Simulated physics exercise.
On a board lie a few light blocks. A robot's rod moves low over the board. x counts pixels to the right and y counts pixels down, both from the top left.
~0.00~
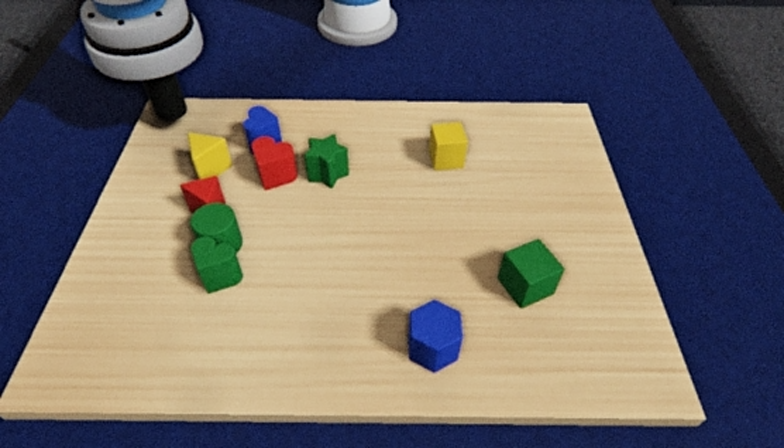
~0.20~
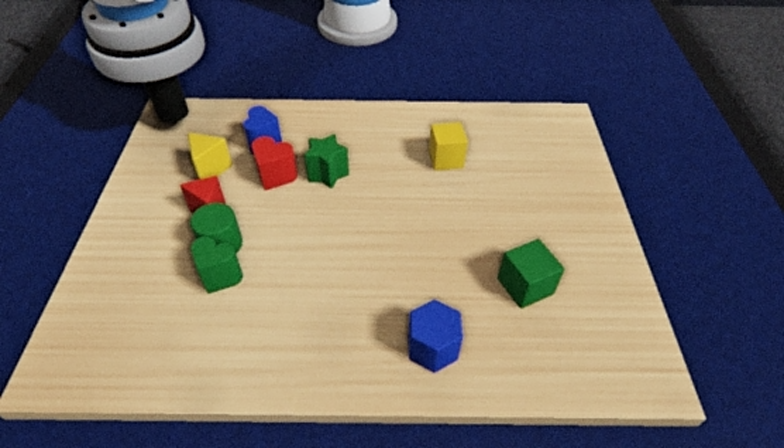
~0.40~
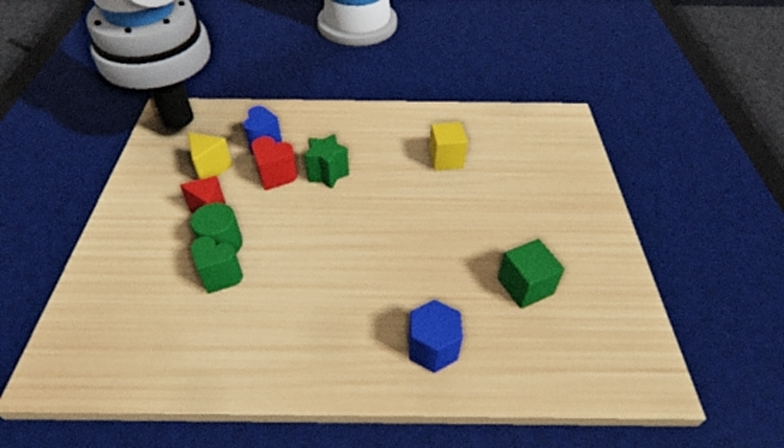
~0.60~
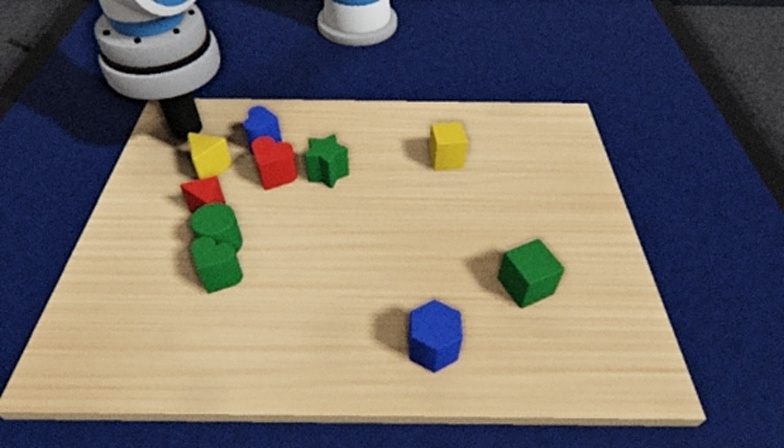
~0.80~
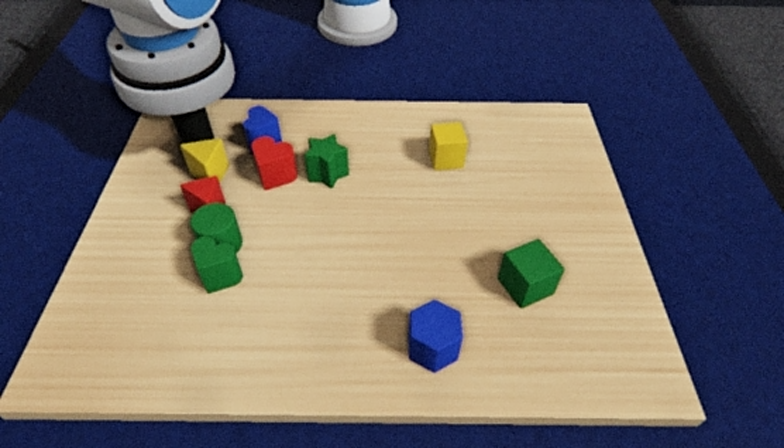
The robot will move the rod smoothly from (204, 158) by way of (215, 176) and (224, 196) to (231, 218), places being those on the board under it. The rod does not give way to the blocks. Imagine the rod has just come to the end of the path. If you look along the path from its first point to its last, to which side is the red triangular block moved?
It shifts rightward.
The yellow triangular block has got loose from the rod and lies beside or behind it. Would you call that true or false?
False.
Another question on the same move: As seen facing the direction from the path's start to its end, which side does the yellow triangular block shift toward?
That's a shift to the left.
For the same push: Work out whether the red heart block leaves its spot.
By the last moment, the red heart block will still be in its place.
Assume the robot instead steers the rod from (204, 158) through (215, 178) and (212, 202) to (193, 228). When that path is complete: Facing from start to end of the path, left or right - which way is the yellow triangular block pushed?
The yellow triangular block goes left.
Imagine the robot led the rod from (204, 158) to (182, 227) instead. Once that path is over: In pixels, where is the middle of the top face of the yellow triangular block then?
Its top middle will sit at (214, 176).
On the path given first. One third of the way, rod (210, 162); red triangular block (204, 190), turned 35° clockwise; yellow triangular block (213, 168).
Two thirds of the way, rod (219, 182); red triangular block (199, 199), turned 60° clockwise; yellow triangular block (227, 189); green disc (211, 221).
At the end, rod (227, 203); red triangular block (192, 203), turned 70° clockwise; yellow triangular block (243, 208), turned 20° anticlockwise; green heart block (208, 259), turned 15° anticlockwise; green disc (208, 227); red heart block still.
